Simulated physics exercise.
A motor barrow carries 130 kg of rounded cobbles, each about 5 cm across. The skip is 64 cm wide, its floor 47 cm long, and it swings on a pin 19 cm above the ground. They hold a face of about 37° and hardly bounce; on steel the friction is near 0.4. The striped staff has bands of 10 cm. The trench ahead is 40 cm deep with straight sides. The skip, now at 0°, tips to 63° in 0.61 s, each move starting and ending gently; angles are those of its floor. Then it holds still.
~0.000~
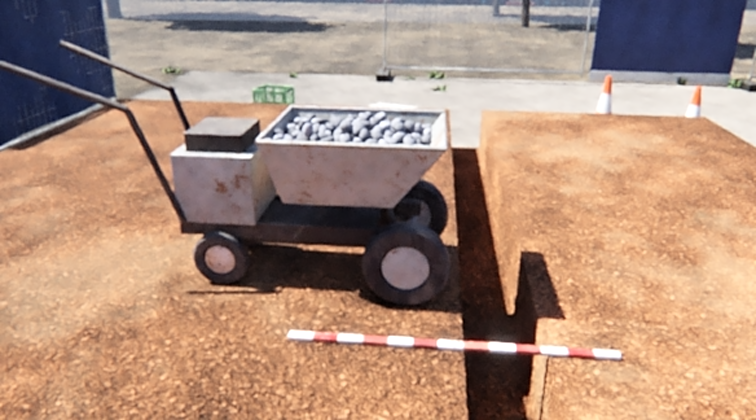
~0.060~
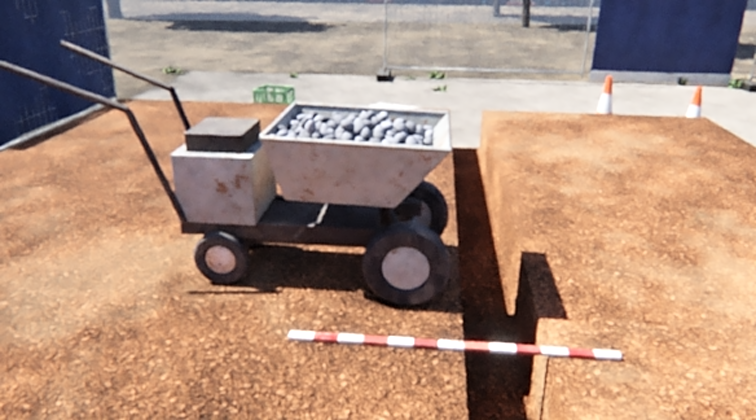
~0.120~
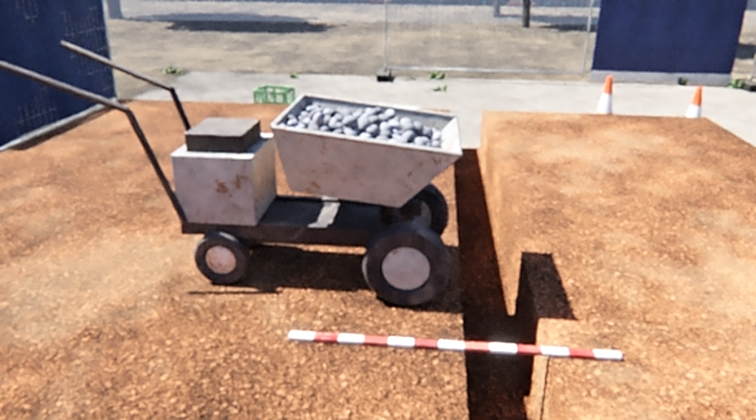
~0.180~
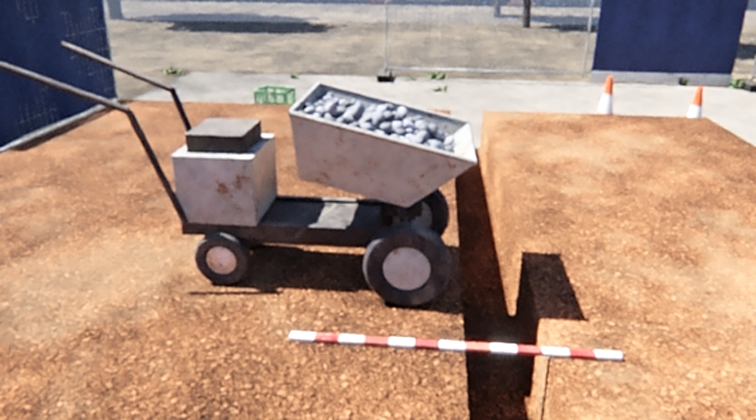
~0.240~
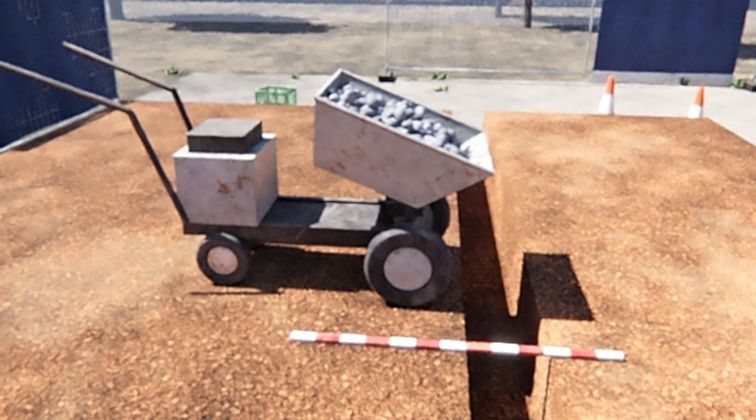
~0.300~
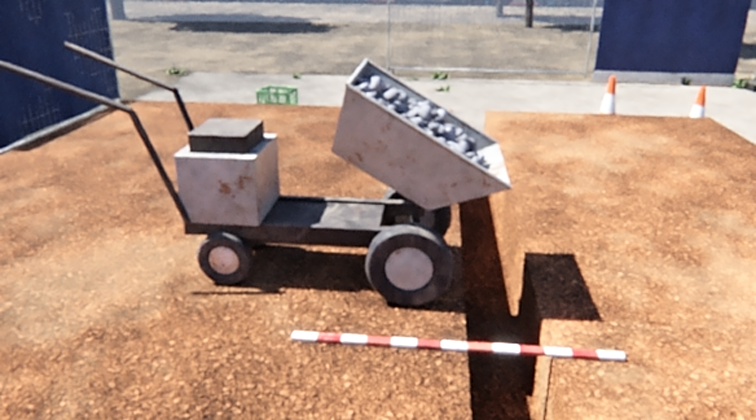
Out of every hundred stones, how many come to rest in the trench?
About 14 per cent.
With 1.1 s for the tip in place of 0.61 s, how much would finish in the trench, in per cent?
Then about 20 per cent.
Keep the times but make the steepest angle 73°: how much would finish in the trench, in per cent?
Then about 10 per cent.
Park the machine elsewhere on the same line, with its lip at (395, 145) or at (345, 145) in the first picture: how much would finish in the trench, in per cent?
Near 50 per cent from the first place, 70 from the second.
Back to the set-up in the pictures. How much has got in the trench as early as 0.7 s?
Some 0 per cent.
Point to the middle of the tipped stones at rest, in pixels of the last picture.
Near (594, 279).
After 0.5 s the floor is at 53°; 100 % in the skip; the foremost stones are at (518, 191).
After 0.7 s the floor is at 63°; 80 % in the skip, 19 % past the trench; the foremost stones are at (604, 251).
After 1.1 s the floor is at 63°; 35 % in the skip, 65 % past the trench; the foremost stones are past the picture's edge.
After 3.0 s the floor is at 63°; 11 % in the skip, 14 % in the trench, 75 % past the trench; the foremost stones are past the picture's edge.
